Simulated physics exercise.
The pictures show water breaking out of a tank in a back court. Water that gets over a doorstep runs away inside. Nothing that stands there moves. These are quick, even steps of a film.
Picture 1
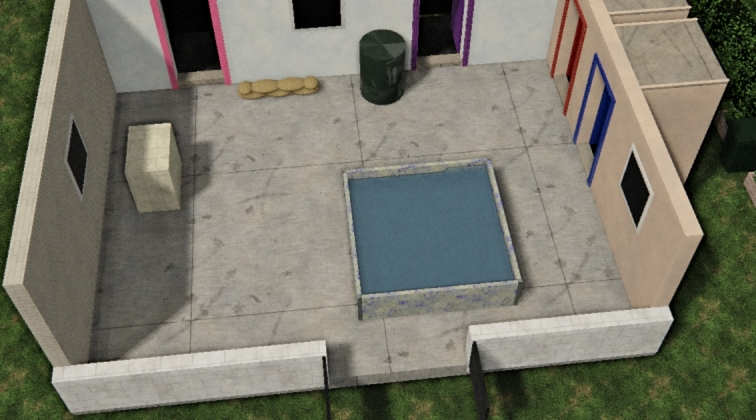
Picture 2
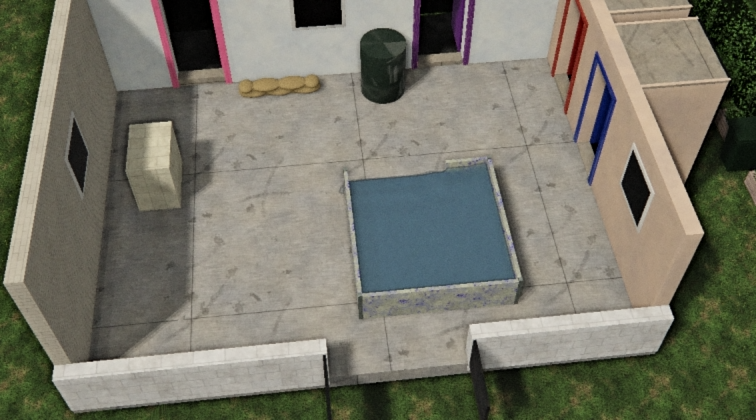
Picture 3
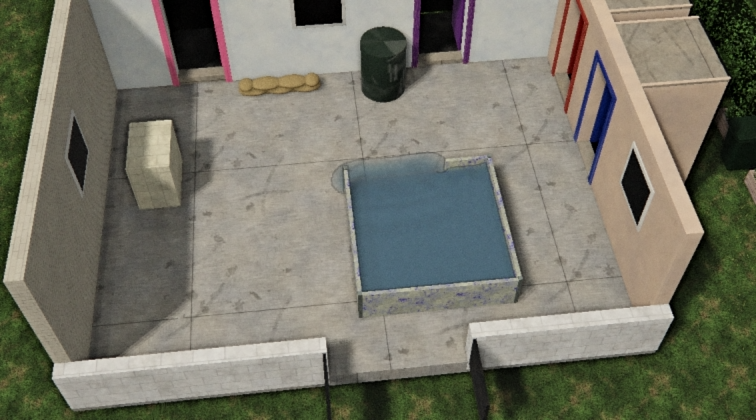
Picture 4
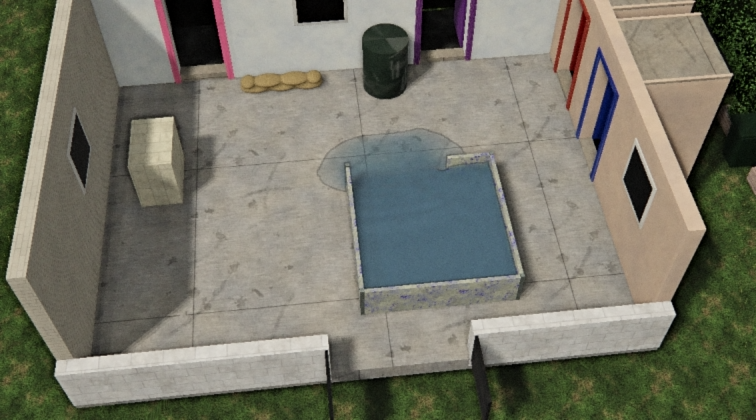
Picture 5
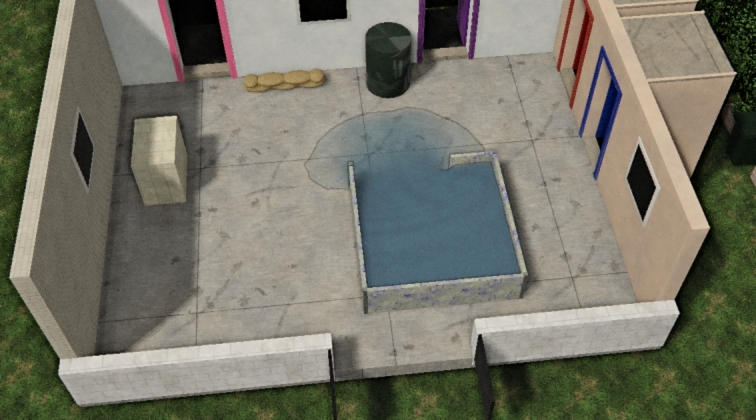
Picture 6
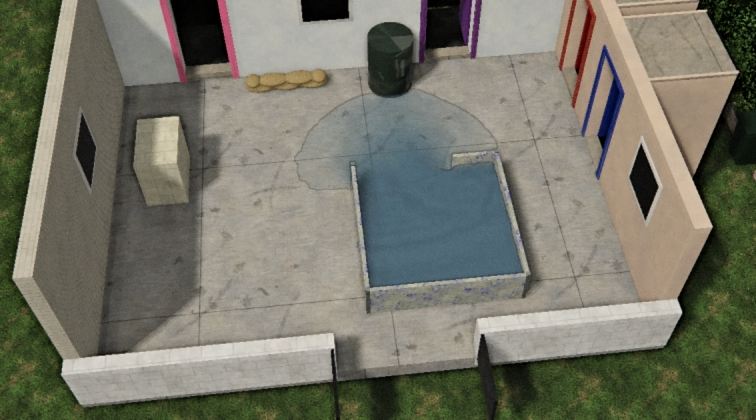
Water pours from the tank's far side and spreads across the grey courtyard floor.
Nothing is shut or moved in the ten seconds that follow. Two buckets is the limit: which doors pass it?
In the end: The pink door holds within the limit; the purple door floods; the blue door holds within the limit; the red door floods.
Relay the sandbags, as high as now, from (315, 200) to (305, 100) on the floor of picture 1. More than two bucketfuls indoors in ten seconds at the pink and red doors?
My reading: Pink keeps below it, red takes more.
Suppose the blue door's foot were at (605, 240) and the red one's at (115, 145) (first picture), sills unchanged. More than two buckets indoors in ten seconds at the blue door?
Blue holds.
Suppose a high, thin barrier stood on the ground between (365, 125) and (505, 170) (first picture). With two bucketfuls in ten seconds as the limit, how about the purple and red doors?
Then: The purple one stays under; the red one takes less.
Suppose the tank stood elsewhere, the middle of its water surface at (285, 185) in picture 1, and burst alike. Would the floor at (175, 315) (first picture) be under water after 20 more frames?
At that place: Dry.
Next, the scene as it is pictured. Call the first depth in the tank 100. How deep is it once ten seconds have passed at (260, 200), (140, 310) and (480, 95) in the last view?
Roughly 6, 12 and 12 per cent, in turn.
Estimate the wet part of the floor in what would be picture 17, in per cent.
I make it 30 per cent.
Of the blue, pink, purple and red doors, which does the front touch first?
First comes the purple one.
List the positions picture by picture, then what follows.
The tank at (428, 227) is whole and still, in the first frame.
Water pours out on the tank's far side and has run to a hidden place, in the second frame.
The front is at (337, 178), out from the gap on the tank's far side, in the third frame.
The front is at (441, 138), out from the gap on the tank's far side, in the fourth frame.
Water pours out on the tank's far side and has run to (413, 111), in the fifth frame.
The front is at (415, 92), out from the gap on the tank's far side, in the sixth frame.
A moment on, water covers 20 % of the floor; the pink door not reached, the purple door under two buckets in, the blue door not reached, the red door not reached.
Next, water covers 30 % of the floor; the pink door wet at the sill, nothing in, the purple door over two buckets in, the blue door not reached, the red door not reached.
Then, water covers 40 % of the floor; the pink door wet at the sill, nothing in, the purple door far over two buckets in, the blue door not reached, the red door under two buckets in.
Later, water covers 75 % of the floor; the pink door wet at the sill, nothing in, the purple door far over two buckets in, the blue door wet at the sill, nothing in, the red door over two buckets in.
In the end, water covers 95 % of the floor; the pink door wet at the sill, nothing in, the purple door far over two buckets in, the blue door under two buckets in, the red door far over two buckets in.
